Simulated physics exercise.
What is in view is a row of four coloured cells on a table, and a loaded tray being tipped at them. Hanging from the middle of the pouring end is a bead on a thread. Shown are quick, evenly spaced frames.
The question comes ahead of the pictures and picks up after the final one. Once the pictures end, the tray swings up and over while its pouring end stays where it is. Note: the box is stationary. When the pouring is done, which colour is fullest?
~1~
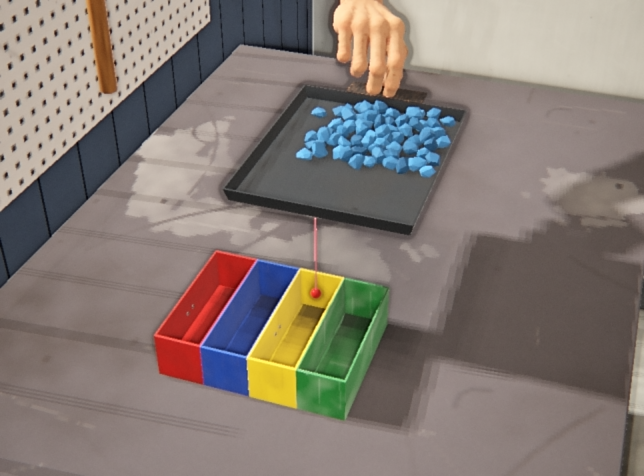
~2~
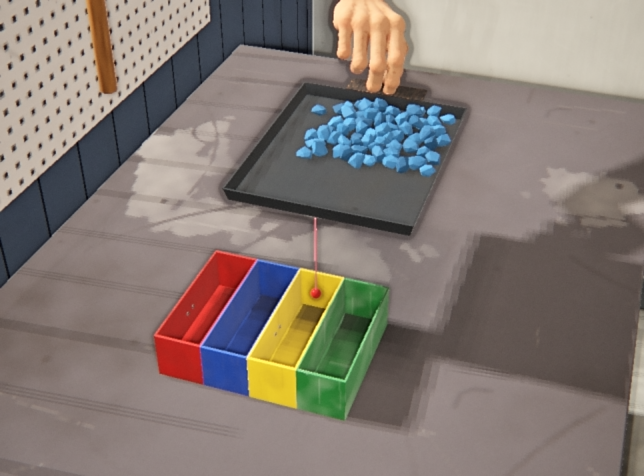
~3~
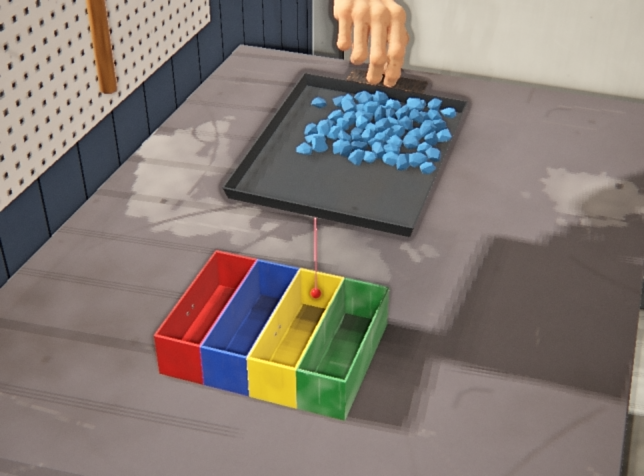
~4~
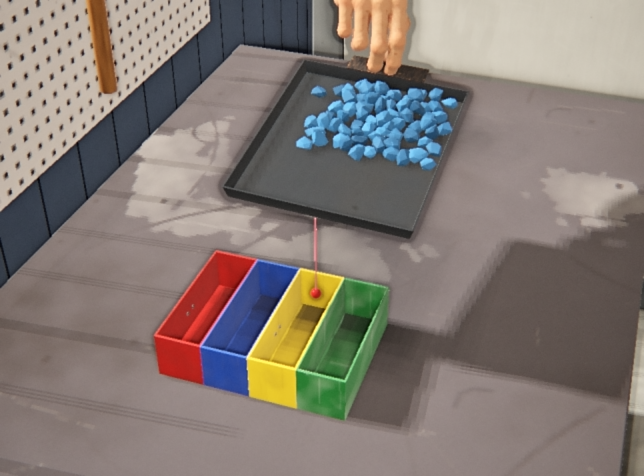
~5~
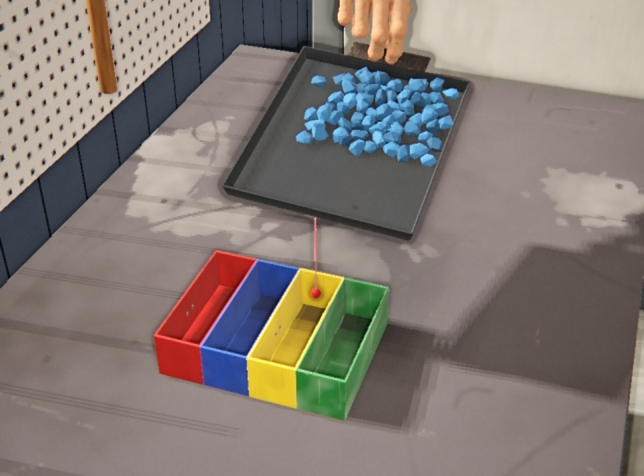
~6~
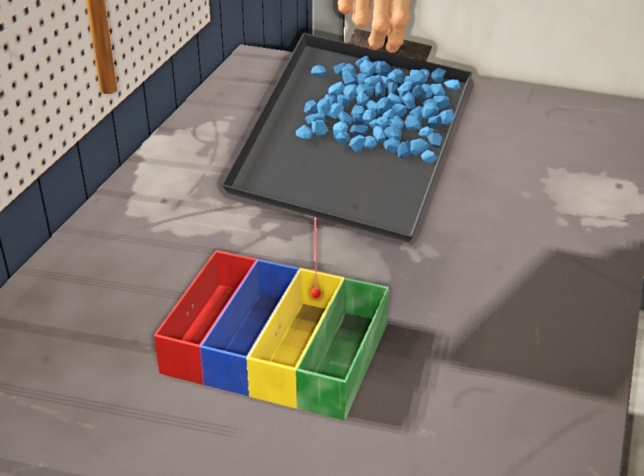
Fullest: The green cell.
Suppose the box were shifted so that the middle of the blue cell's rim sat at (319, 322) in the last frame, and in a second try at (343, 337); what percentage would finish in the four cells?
In turn 100 and 100 in a hundred.
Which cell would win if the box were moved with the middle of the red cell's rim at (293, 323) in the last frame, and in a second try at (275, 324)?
Yellow, then the yellow cell.
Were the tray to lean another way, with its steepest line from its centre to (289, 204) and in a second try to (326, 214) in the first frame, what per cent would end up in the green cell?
In turn some 10 and 40 per cent.
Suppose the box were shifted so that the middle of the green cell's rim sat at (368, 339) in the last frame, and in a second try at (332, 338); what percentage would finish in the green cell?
Around 50 % followed by around 30 %.
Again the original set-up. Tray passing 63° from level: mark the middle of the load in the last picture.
I'd mark the middle close to (376, 215).
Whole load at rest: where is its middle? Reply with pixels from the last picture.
I'd put the middle somewhere around (383, 390).
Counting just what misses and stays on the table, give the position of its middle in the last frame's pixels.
Once everything settles, the pieces are centred near (411, 397).
Just after the last frame, tray tipped steeply; the larger part on the tray; about a tenth in the green cell; roughly a quarter falling or outside the box.
A moment on, tray tipped past a quarter turn; just a few on the tray; roughly a quarter in the green cell; about a tenth in the yellow cell; roughly two thirds falling or outside the box.
Further on, tray tipped past a quarter turn; roughly a quarter in the green cell; about a tenth in the yellow cell; roughly two thirds falling or outside the box.
When it is over, tray tipped past a quarter turn; roughly a quarter in the green cell; about a tenth in the yellow cell; not one in the blue cell; not one in the red cell; roughly two thirds outside the box.
